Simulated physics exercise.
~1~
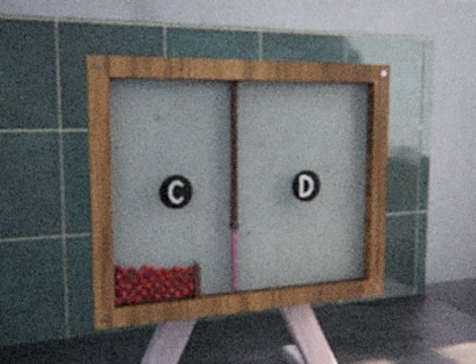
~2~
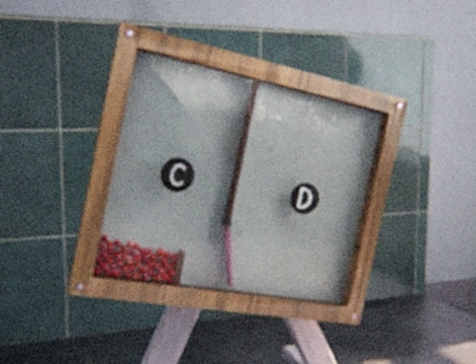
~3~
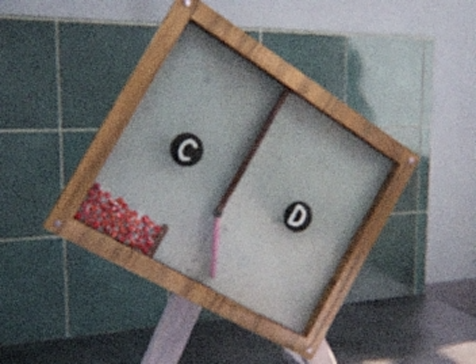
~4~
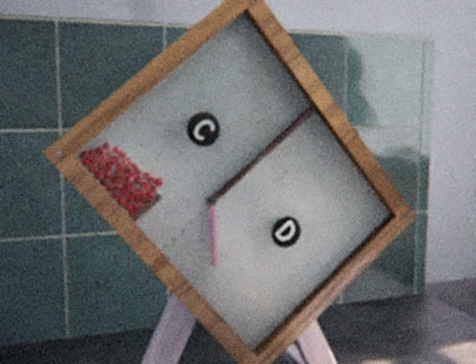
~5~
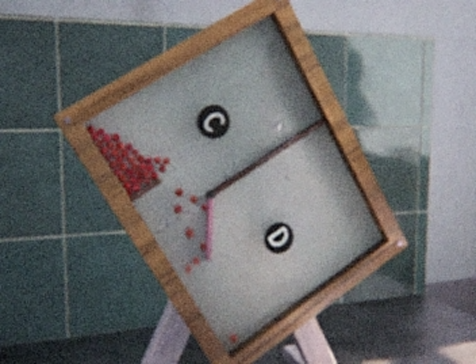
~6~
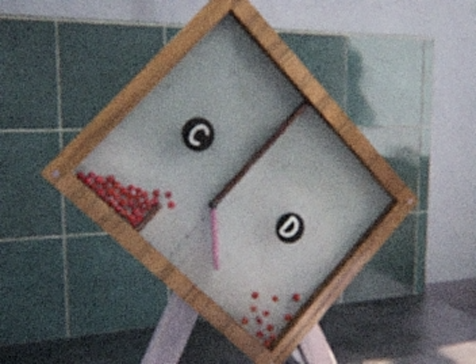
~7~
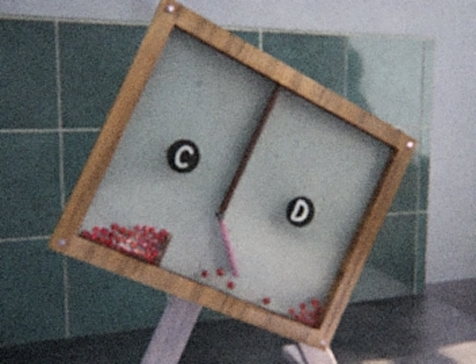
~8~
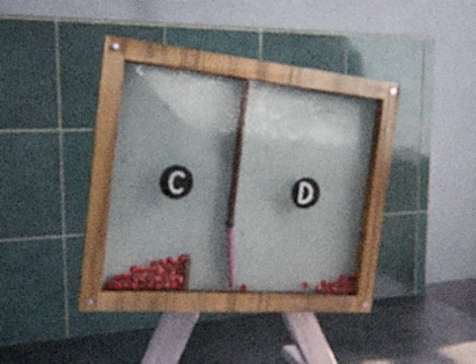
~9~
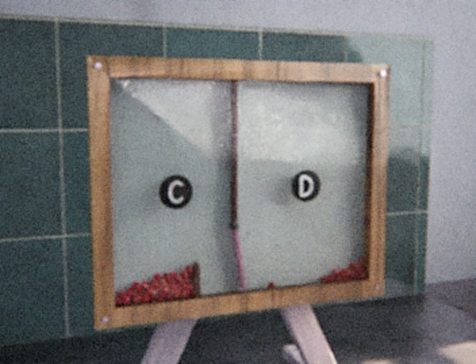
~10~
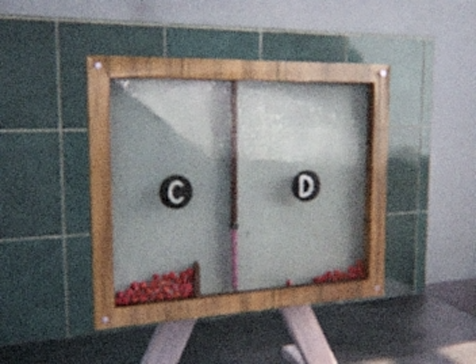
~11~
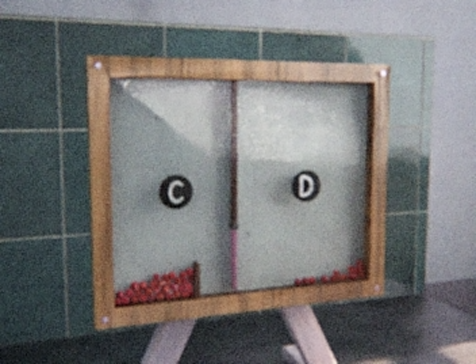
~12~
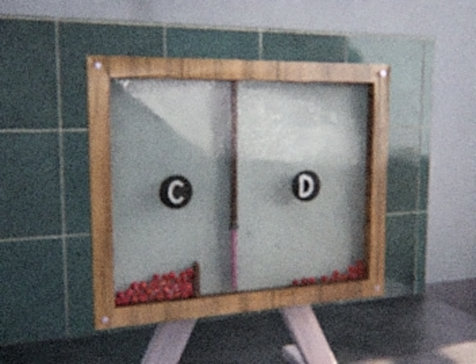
In this clip, a wooden-framed case with sides marked C and D tilts clockwise, and red beads spill from the lower left past a pink flap into side D. It swings back level, leaving more beads in C and a smaller pile at D's lower right.
